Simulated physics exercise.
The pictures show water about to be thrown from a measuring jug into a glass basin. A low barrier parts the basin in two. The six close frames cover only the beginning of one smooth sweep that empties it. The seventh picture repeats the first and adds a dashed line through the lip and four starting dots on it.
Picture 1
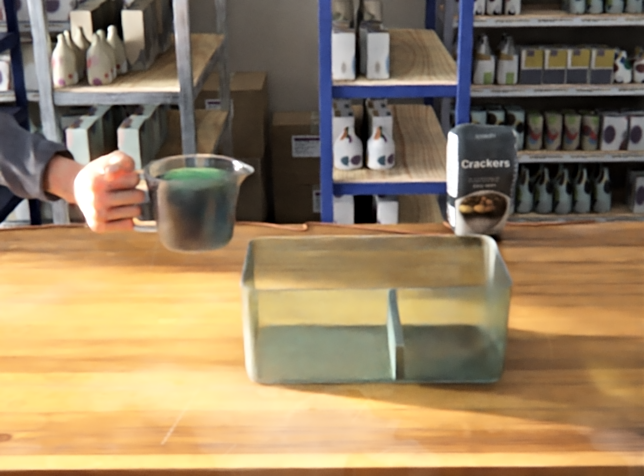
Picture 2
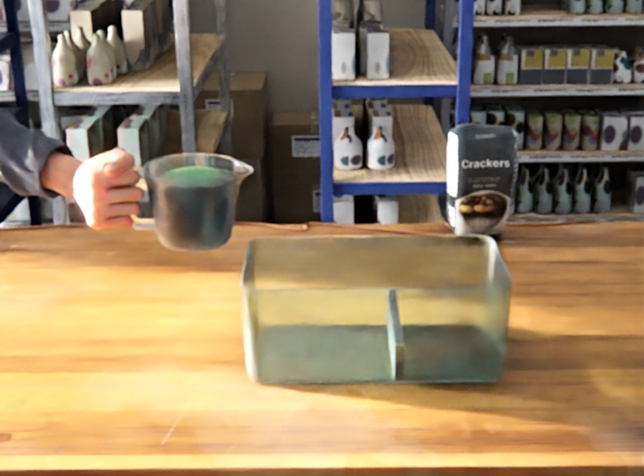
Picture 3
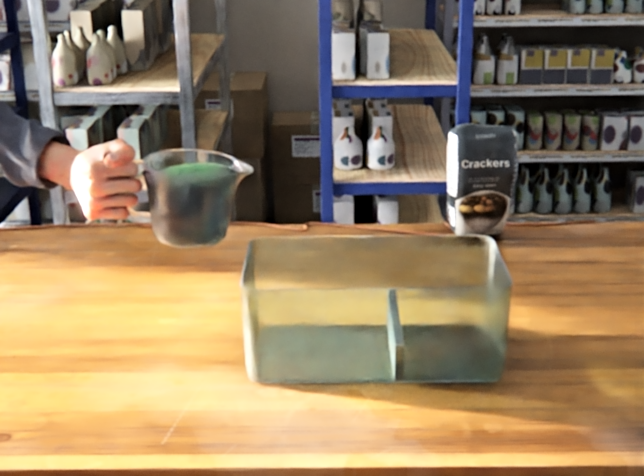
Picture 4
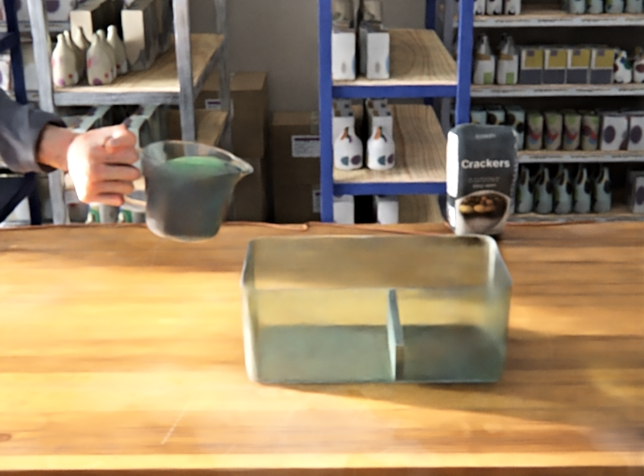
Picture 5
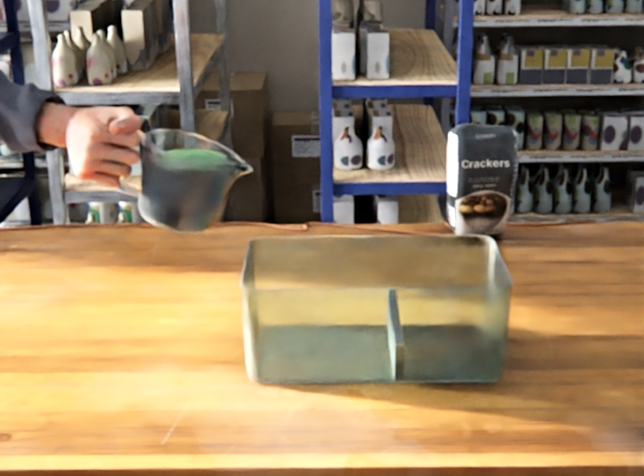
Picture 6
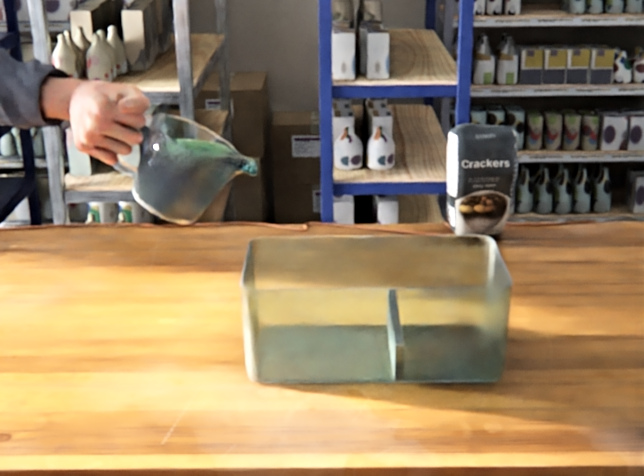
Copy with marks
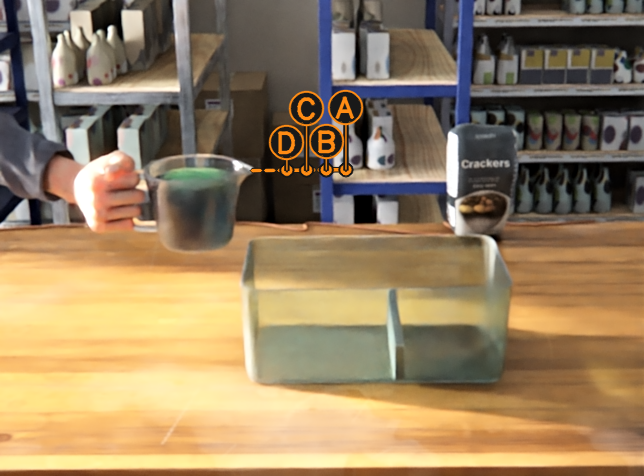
A glass jug of dark greenish liquid, held by a hand at the left, stayed upright at first, then tilted steadily to the right until liquid reached its lip, above and left of a divided glass basin.
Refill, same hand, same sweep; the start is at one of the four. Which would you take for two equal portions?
Take C.
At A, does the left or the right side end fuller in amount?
The right one.
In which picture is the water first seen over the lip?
Picture 6.
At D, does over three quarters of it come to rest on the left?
Yes.
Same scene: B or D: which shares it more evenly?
The answer is B.
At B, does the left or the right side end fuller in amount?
The right one.
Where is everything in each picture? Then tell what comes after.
Upright, lip at (252, 170); basin from (247, 379) to (503, 377); top of the wall at (395, 316); nothing has left yet, in the first frame.
Upright, lip at (252, 170); nothing has left yet, in the second frame.
Tipped about 5°, lip at (252, 170); nothing has left yet, in the third frame.
Tipped about 11°, lip at (251, 170); nothing has left yet, in the fourth frame.
Tipped about 20°, lip at (251, 170); nothing has left yet, in the fifth frame.
Tipped about 30°, lip at (250, 170); water is over the lip, down to (250, 170), in the sixth frame.
On the marked copy, A at (345, 169); B at (326, 169); C at (306, 170); D at (286, 170).
If A is chosen, about 11 % ends left of the wall and 85 % right of it; 4 % is lost outside.
If B is chosen, about 20 % ends left of the wall and 78 % right of it; 3 % is lost outside.
If C is chosen, about 53 % ends left of the wall and 45 % right of it.
If D is chosen, about 92 % ends left of the wall and 6 % right of it.
